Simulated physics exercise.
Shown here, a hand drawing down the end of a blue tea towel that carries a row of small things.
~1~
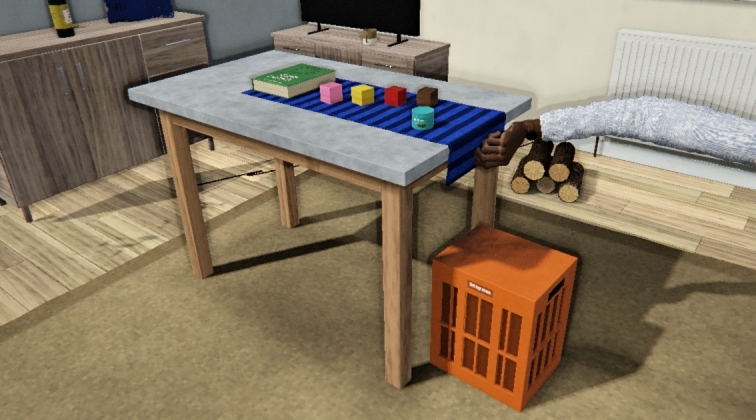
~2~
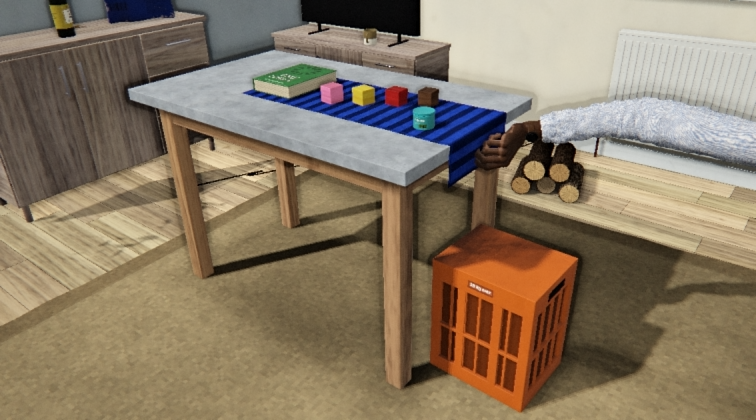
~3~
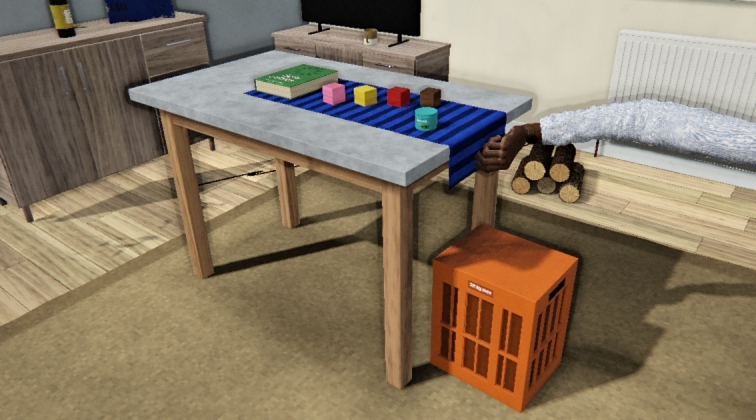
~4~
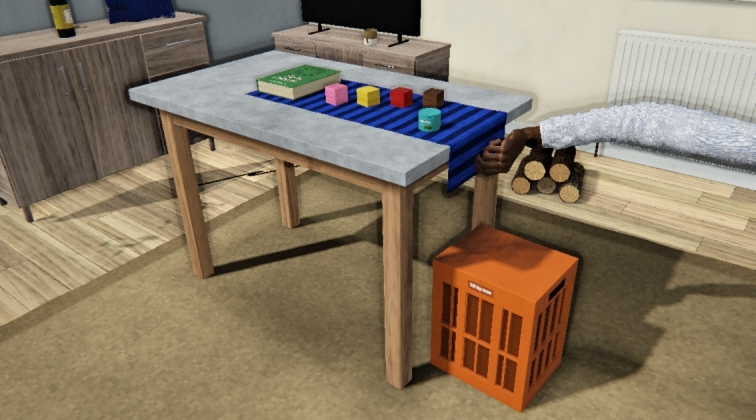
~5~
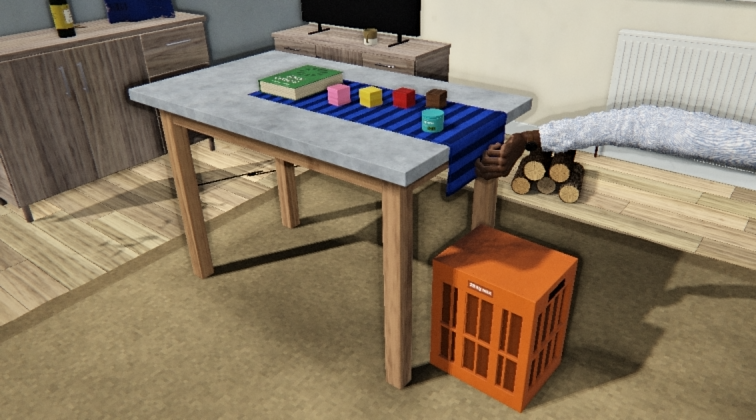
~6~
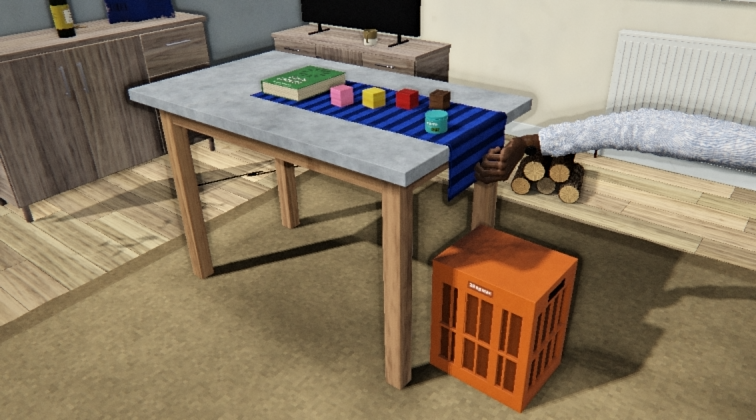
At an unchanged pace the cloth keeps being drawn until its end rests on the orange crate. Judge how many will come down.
My judgement: Two.
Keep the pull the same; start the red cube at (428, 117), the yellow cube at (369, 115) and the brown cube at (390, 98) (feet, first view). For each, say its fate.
As for the red cube, it goes off; the yellow cube stays aboard; the brown cube stays aboard.
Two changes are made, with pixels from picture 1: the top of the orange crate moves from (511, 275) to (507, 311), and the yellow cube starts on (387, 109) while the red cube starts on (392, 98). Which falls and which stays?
The yellow cube is lost, the red cube is lost.
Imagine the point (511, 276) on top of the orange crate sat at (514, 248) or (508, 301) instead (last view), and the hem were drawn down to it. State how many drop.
First height: 1; second height: 3.
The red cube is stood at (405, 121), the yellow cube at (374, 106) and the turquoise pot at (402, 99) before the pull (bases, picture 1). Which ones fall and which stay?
As for the red cube, it leaves the top; the yellow cube, it holds its spot; the turquoise pot, it holds its spot.
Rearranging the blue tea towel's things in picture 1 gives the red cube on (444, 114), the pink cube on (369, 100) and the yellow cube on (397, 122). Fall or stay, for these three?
In the end the red cube is no longer up there, the pink cube is still up there and the yellow cube is no longer up there.
Early on, hem near (476, 209); all still up.
Midway, hem near (475, 237); turquoise pot gone.
Near the end, hem on the crate; turquoise pot and brown cube gone.
Finally, hem on the crate; turquoise pot and brown cube gone. Over the edge go two.
